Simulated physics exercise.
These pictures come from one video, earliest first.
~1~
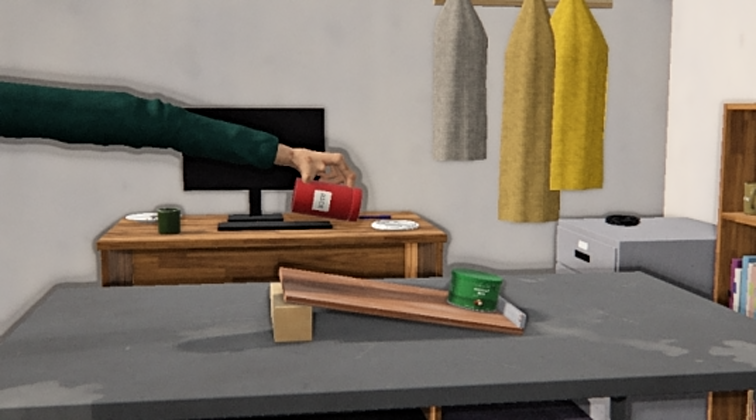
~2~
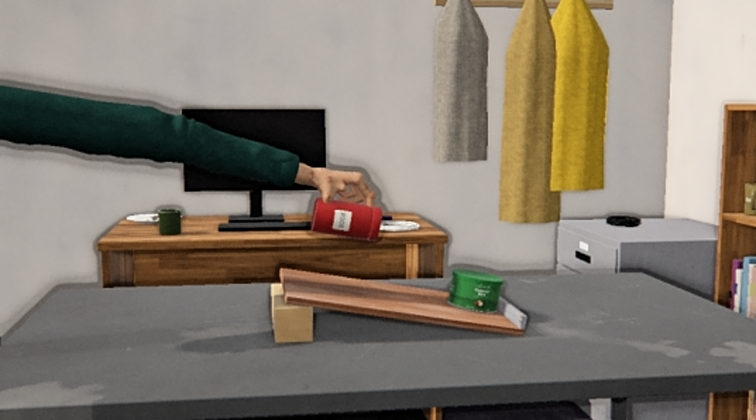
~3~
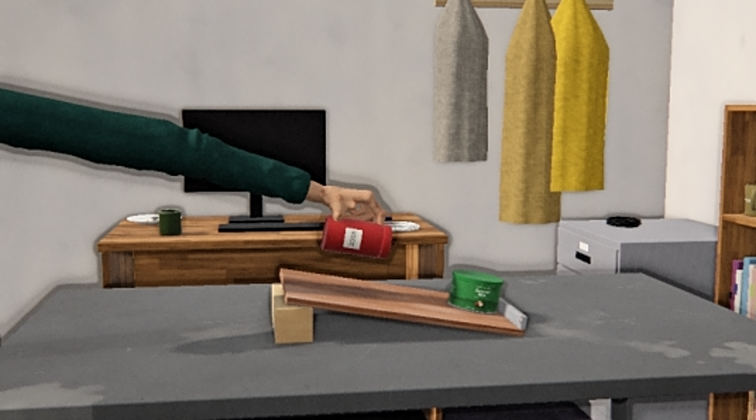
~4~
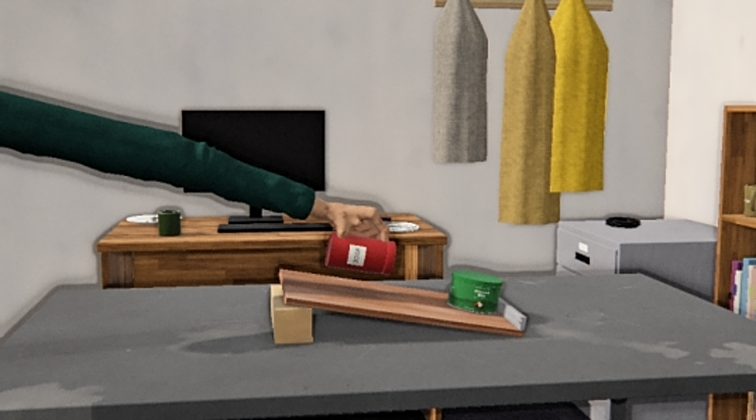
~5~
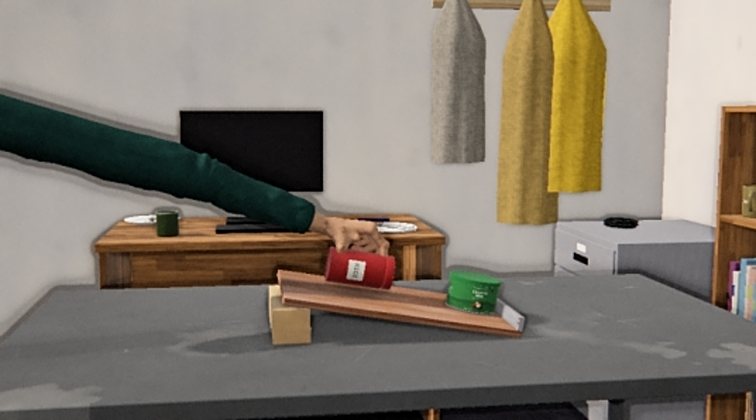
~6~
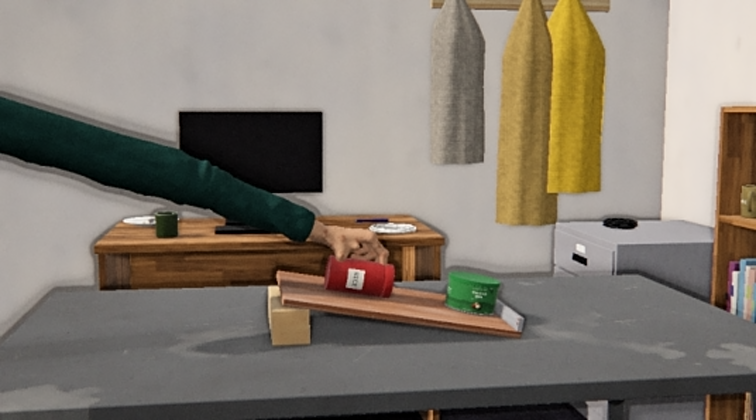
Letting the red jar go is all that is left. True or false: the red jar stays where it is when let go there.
True.
Then, 0.20 s after the last picture, nothing has stirred.
Then, 0.40 s after the last picture, red jar resting near (359, 277).
At rest, both in place. Seen from the same camera at the end, red jar near (359, 277). The red jar remains at rest.
